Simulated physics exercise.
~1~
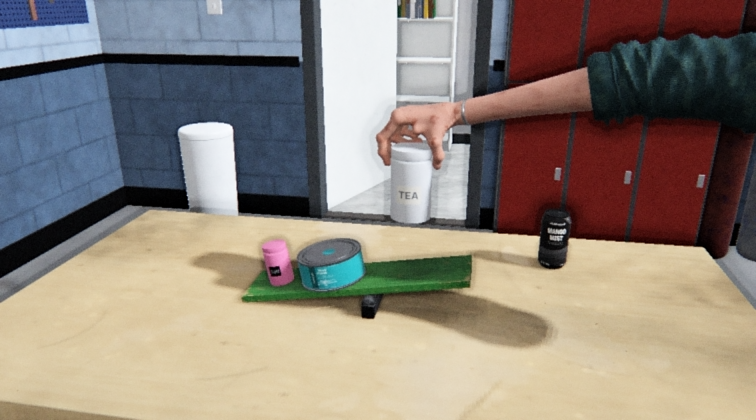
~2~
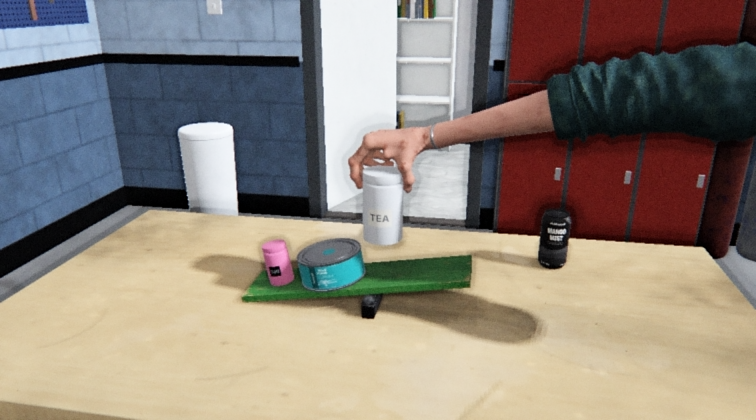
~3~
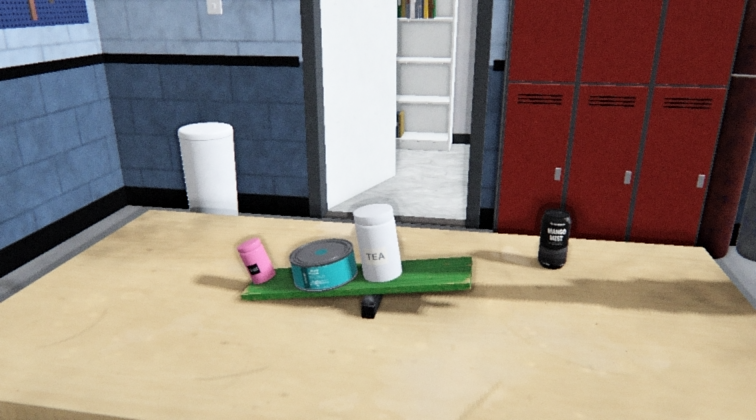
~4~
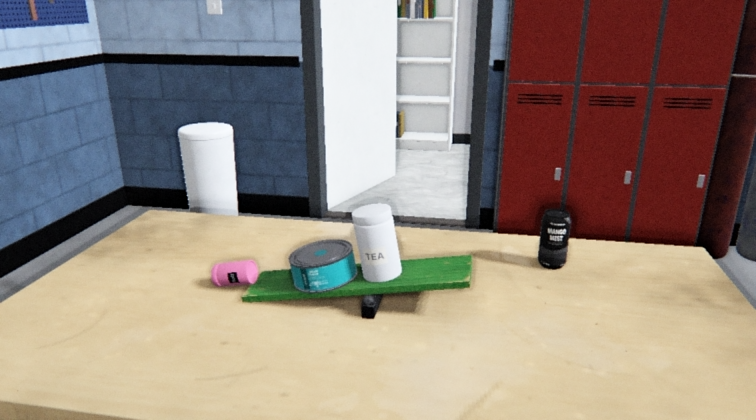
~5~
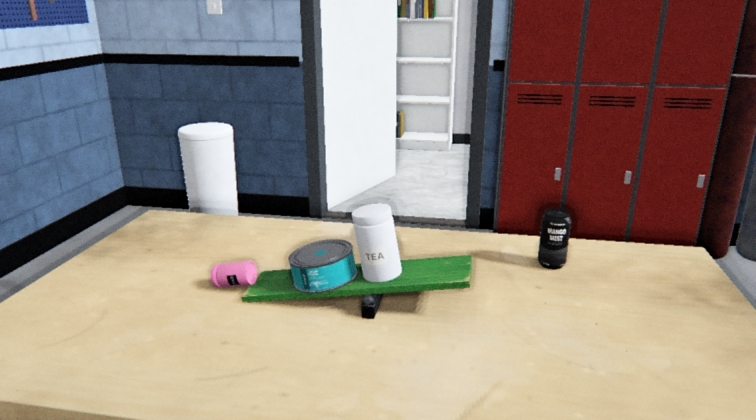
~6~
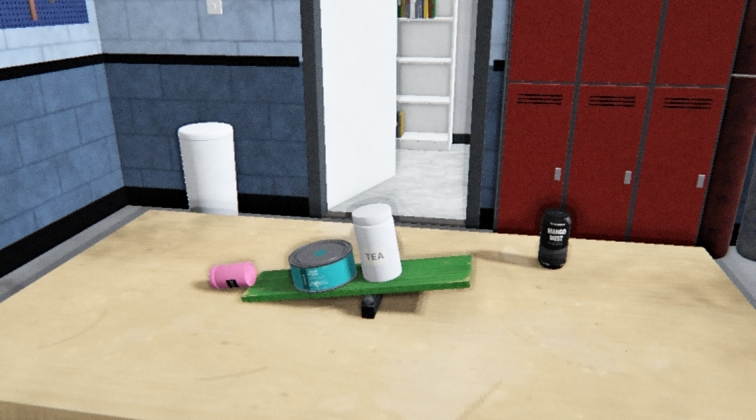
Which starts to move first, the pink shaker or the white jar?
The white jar moves first, carried down toward the plank by the hand. The pink shaker only shifts afterward, around the time the jar is resting on the plank.
